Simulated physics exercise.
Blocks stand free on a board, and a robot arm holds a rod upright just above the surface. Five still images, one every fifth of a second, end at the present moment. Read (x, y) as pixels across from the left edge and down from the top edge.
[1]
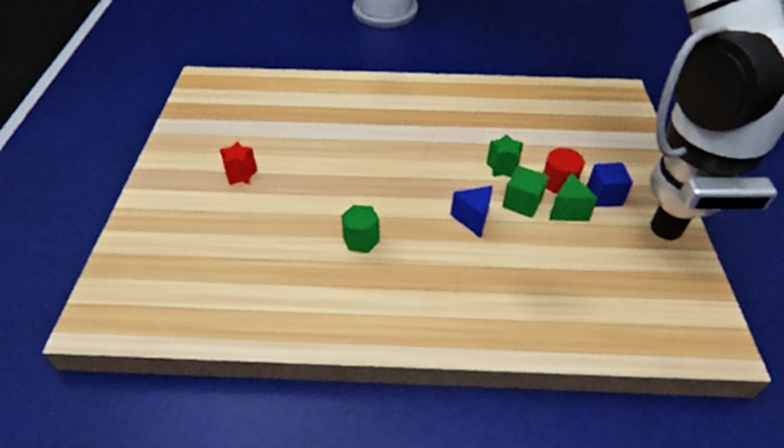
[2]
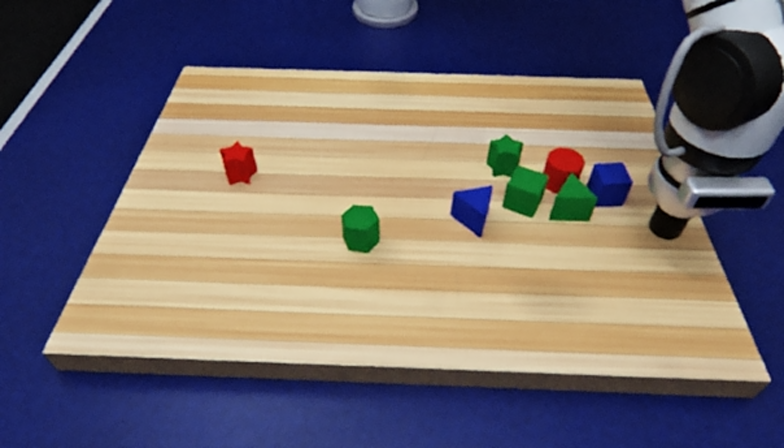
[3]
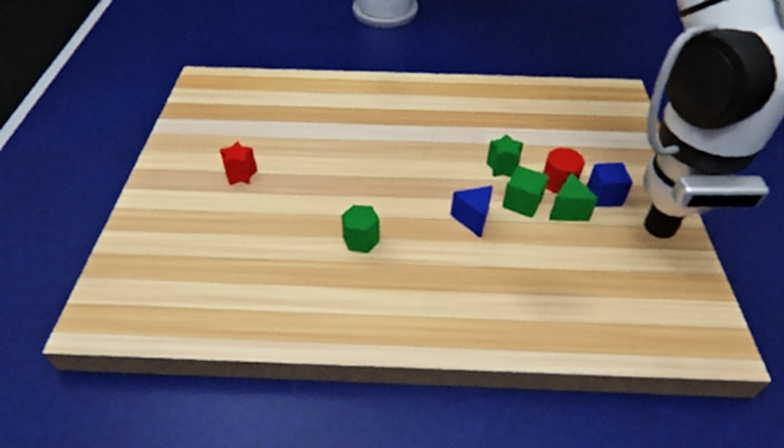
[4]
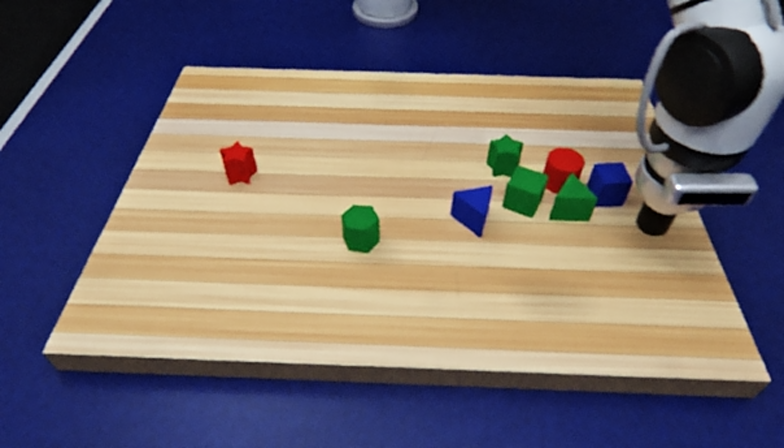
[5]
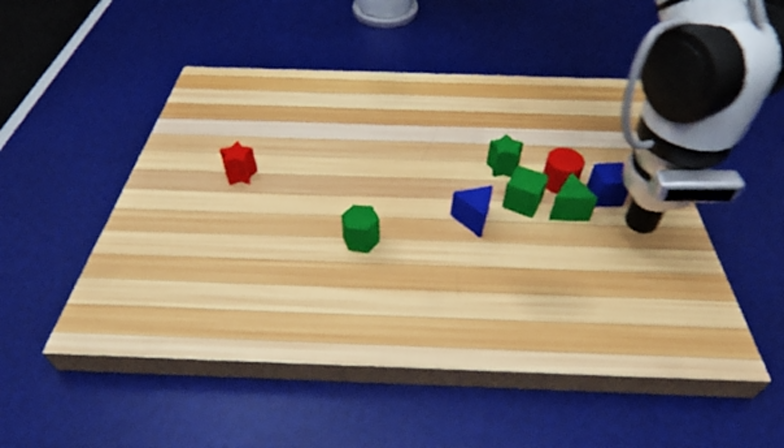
The clip opens on a wooden board with red, green and blue blocks, most of them grouped toward the right, and a robot arm holding a dark rod upright near the right edge. The arm shifts slightly left, bringing the rod nearer the blue square block, while the blocks stay still.
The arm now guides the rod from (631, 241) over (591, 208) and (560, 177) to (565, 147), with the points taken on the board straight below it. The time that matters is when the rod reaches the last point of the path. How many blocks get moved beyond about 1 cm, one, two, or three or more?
That's two.
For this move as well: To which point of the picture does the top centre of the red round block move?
If I read the scene right, the answer is (534, 128).
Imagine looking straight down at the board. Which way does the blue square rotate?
From above, it looks like the blue square goes clockwise.
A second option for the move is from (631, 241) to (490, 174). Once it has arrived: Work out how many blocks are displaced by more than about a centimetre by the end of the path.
I'd put the number at three or more.
The first path, step by step. One third of the way, rod (597, 190); blue square (610, 166), turned 30° clockwise.
Two thirds of the way, rod (565, 159); red round block (541, 137); green triangle (570, 188); blue square (606, 161), turned 65° clockwise.
At the end, rod (570, 129); green square still; red round block (534, 128); green triangle (570, 188); blue square (606, 161), turned 65° clockwise.
